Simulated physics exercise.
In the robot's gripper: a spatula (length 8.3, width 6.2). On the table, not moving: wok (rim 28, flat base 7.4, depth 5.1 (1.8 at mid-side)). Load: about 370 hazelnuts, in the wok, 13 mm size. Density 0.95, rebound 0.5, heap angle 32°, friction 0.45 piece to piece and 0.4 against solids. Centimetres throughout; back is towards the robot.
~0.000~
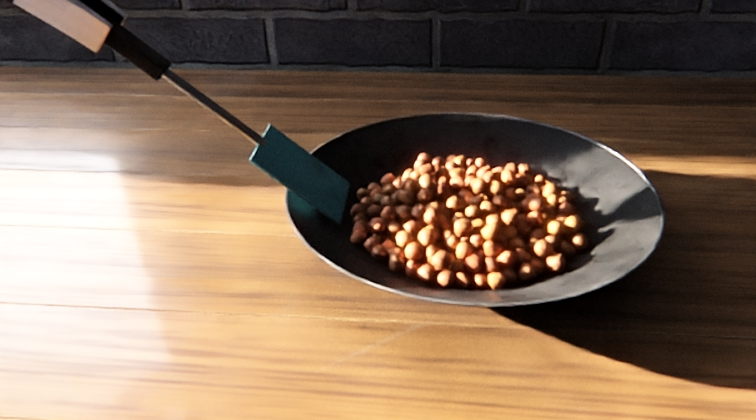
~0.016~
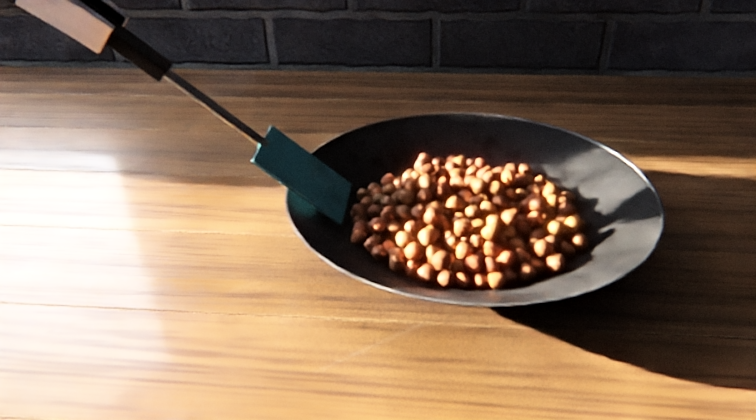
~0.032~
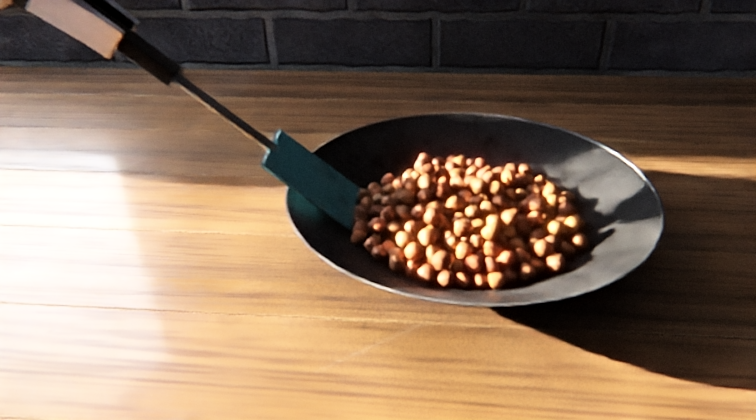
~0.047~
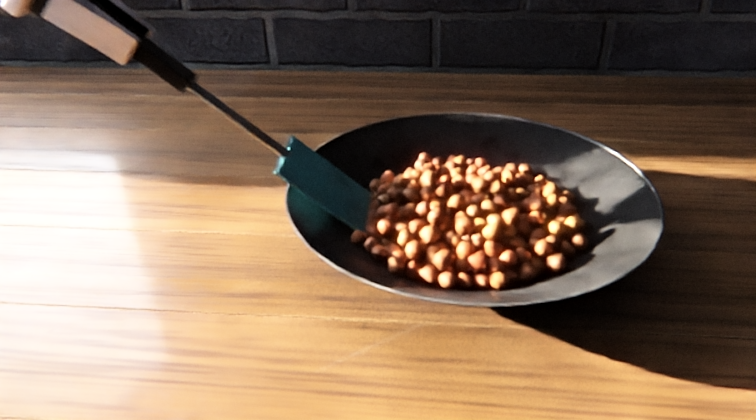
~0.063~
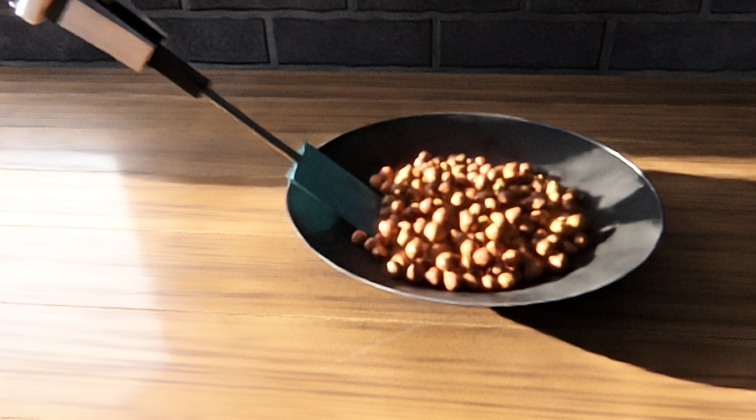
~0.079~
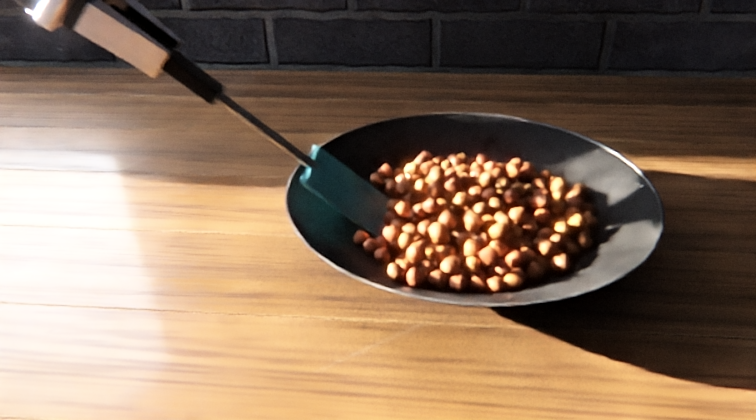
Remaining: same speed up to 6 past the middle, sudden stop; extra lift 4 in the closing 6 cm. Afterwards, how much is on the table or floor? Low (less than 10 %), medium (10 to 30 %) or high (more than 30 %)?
A low share, less than 10 %, ends on the table or floor.
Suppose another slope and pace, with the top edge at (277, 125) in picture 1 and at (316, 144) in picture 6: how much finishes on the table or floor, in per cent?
About 0 per cent.
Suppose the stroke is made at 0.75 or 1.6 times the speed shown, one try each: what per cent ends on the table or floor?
Some 0 and 20 per cent.
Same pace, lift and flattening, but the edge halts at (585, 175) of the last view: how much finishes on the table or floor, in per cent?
Some 20 per cent.
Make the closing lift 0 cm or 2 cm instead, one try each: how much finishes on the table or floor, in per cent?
About 5 and 5 per cent.
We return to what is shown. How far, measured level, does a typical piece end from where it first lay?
Roughly 4 cm.
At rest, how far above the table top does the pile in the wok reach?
About 7.0 cm.
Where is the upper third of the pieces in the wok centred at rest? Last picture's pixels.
Around (580, 195).
After 0.15 s, sloping 40°, highest piece 5 above the table; 374 in the wok.
After 0.21 s, sloping 40°, highest piece 6 above the table; 374 in the wok.
After 0.45 s, sloping 40°, highest piece 7 above the table; 366 in the wok, 4 on the table or floor, 4 on the blade or in flight.
After 1.50 s, sloping 40°, highest piece 6 above the table; 364 in the wok, 10 on the table or floor.
At rest, 364 in the wok, 10 on the table or floor. That is 3 % on the table or floor.
